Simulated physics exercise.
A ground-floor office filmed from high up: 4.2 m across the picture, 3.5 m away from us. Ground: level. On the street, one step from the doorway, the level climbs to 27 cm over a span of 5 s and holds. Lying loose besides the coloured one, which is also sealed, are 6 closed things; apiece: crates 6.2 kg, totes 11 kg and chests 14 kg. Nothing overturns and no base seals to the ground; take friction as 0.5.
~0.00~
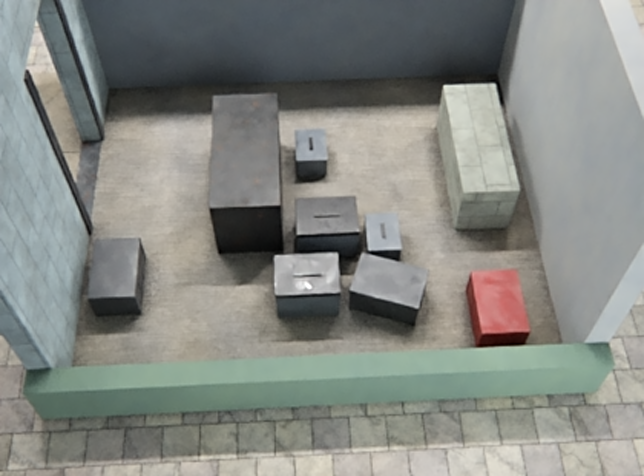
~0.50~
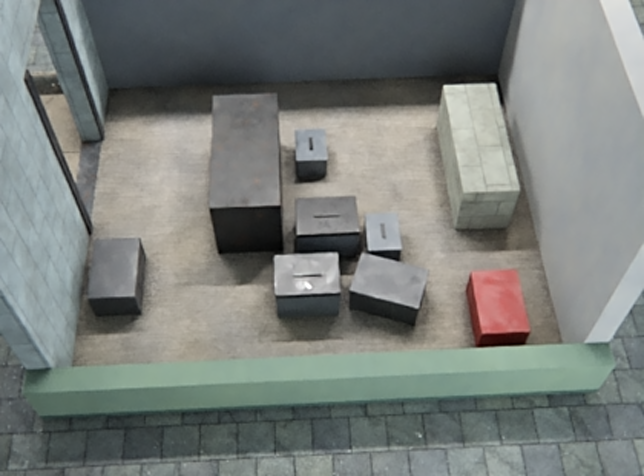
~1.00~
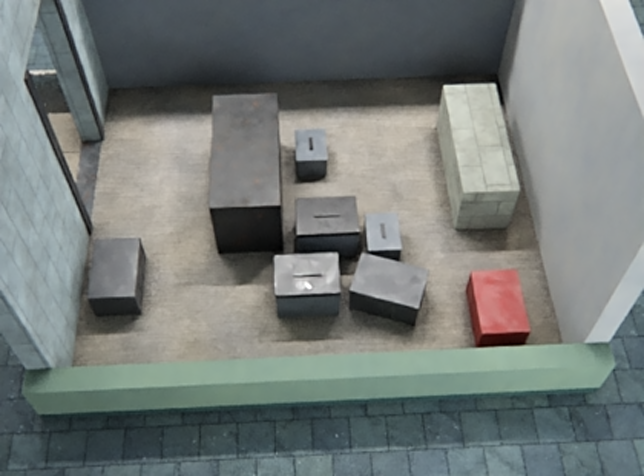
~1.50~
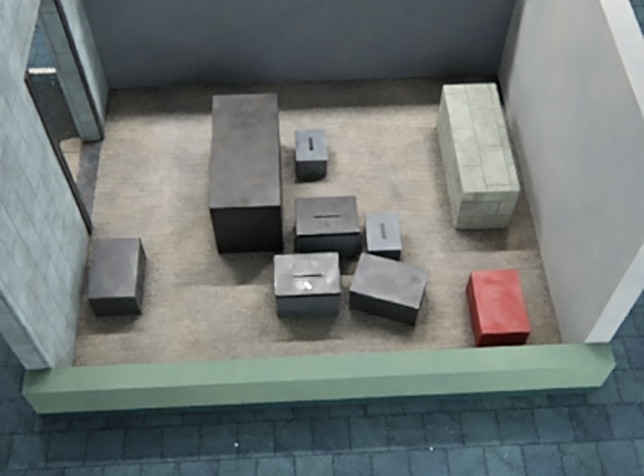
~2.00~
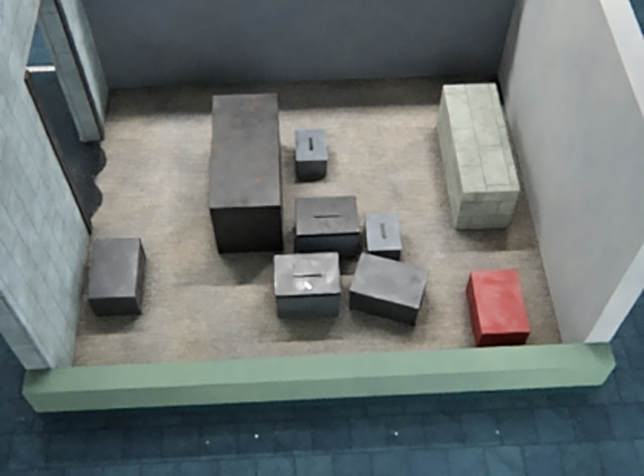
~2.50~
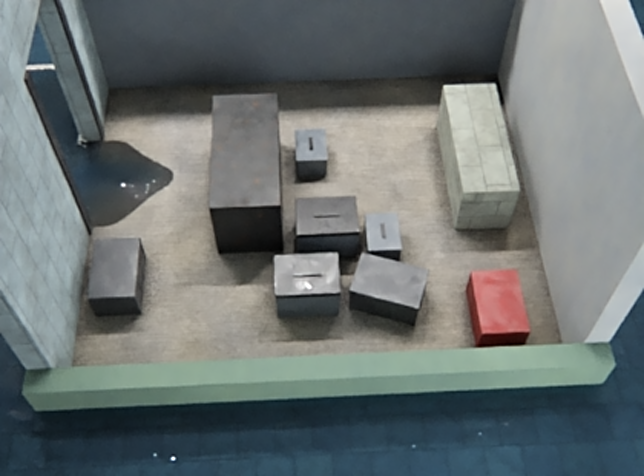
Dark water rose over the paving around a walled room, then slipped through the doorway on the left and spread in a small pool across the floor, while the red crate and grey boxes stayed still.
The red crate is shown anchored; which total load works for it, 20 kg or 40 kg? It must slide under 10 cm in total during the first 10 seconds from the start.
Only 40 kg.
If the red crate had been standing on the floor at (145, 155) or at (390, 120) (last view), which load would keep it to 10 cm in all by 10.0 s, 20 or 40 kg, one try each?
Neither mass does it, then only the heavy mass does it.
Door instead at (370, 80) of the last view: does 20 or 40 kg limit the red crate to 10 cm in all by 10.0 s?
Answer: No option succeeds.
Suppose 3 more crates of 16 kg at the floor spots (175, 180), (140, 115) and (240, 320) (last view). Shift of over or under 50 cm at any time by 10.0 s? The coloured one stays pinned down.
One by one: Too far, not far enough and too far.
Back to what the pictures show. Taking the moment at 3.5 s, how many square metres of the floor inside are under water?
The covered patch comes to about 2.0 m2.
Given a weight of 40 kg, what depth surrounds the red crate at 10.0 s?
Close to 14 cm deep.
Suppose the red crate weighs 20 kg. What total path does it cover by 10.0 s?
About 40 cm altogether.
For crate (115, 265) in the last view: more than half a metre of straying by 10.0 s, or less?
Result: Threshold exceeded.
After 3.5 s the red crate would be 0 cm from its start with 20 kg and 0 cm from its start with 40 kg; 0 cm of water round it then.
After 4.5 s the red crate would be 0 cm from its start with 20 kg and 0 cm from its start with 40 kg; 0 cm of water round it then.
After 7.0 s the red crate would be 0 cm from its start with 20 kg and 0 cm from its start with 40 kg; 2 cm of water round it then.
After 10.0 s the red crate would be 35 cm from its start with 20 kg and 1 cm from its start with 40 kg; 14 cm of water round it then.
